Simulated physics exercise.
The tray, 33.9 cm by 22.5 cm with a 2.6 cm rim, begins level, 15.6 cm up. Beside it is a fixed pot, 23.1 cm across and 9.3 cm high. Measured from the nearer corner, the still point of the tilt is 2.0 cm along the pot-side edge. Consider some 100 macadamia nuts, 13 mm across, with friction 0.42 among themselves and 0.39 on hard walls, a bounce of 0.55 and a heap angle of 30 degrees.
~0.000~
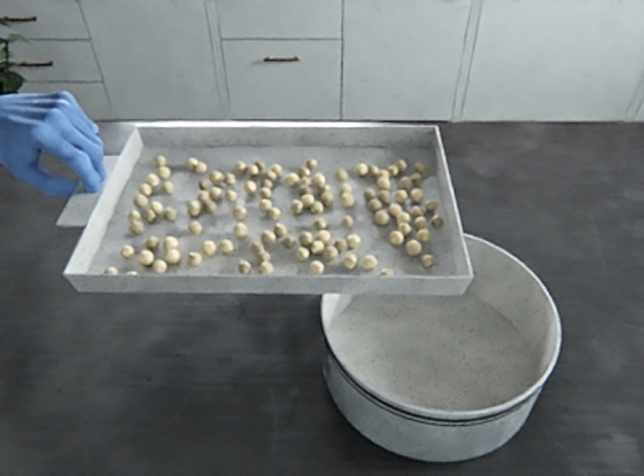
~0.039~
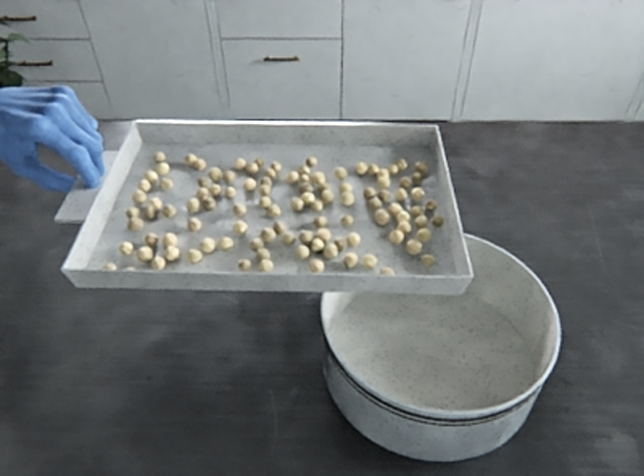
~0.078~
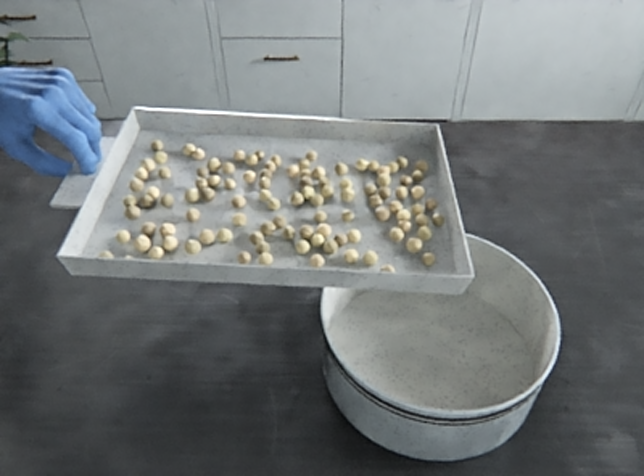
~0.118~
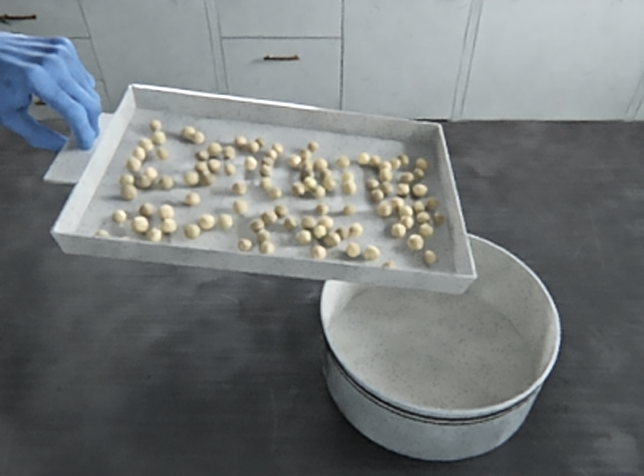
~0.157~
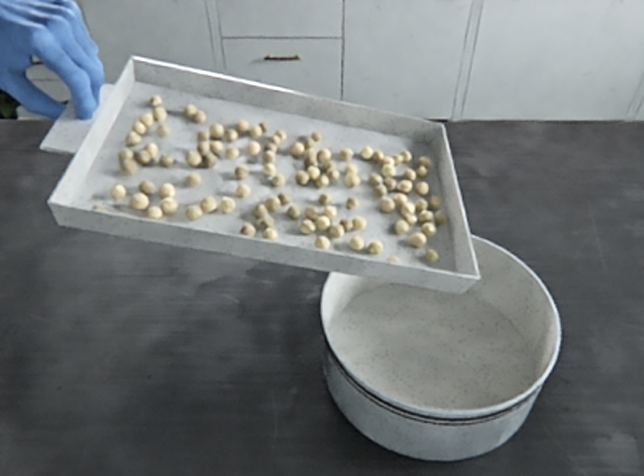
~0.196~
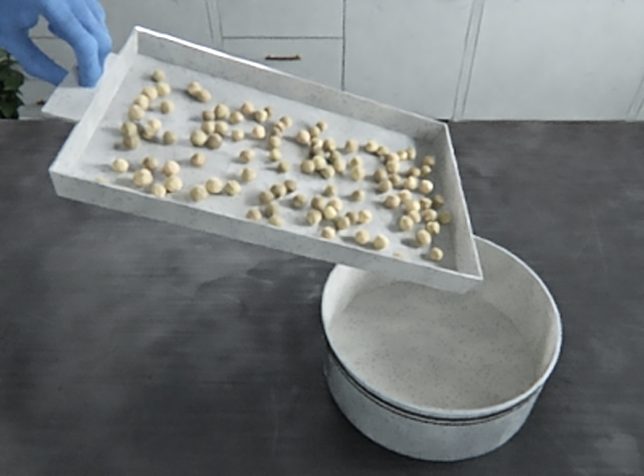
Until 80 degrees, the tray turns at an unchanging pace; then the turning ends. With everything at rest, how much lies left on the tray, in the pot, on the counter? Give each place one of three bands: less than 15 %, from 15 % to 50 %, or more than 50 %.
My prediction: Left on the tray: Will likely hold a medium amount; pot: Will likely hold a medium amount; counter: Will likely hold a medium amount.
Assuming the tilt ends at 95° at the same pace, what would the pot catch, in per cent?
Around 55 in a hundred.
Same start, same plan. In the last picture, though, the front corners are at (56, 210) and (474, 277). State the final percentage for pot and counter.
Final per cent - pot 40, counter 5.
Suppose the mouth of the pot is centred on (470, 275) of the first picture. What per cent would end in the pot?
Share in pot at that spot: Some 50 in a hundred.
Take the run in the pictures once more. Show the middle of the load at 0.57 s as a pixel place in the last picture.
(456, 192), roughly.
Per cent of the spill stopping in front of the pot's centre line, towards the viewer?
Share: Some 20 %.
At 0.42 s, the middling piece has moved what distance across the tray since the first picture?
About 5 cm.
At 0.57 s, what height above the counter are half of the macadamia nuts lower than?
The halfway mark sits at about 20 cm.
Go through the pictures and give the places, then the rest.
In the first frame, tray tilt 0 degrees, front corners at (70, 271) and (467, 274); middle of the pieces at (297, 207); pot at (438, 307).
In the second frame, tray tilt 1 degrees, front corners at (68, 266) and (467, 273); middle of the pieces at (297, 205).
In the third frame, tray tilt 4 degrees, front corners at (64, 253) and (468, 273), lowest corner right front; middle of the pieces at (297, 199).
In the fourth frame, tray tilt 8 degrees, front corners at (59, 229) and (471, 273), lowest corner right front; middle of the pieces at (298, 189).
In the fifth frame, tray tilt 14 degrees, front corners at (56, 200) and (474, 274), lowest corner right front; middle of the pieces at (302, 178).
In the sixth frame, tray tilt 19 degrees, front corners at (58, 168) and (477, 275), lowest corner right front; middle of the pieces at (308, 166); pot at (439, 307). The tray's pace is about 140 degrees a second.
After 0.42 s, tilt 50 degrees; the tray holds 100 %, the pot 0 %.
Then, at 0.57 s, tilt 71 degrees; the tray holds 100 %, the pot 0 %.
After 0.84 s, tilt 80 degrees; the tray holds 45 %, the pot 20 %.
By 1.9 s all is still; tray 35 %, pot 30 %, counter 30 %.
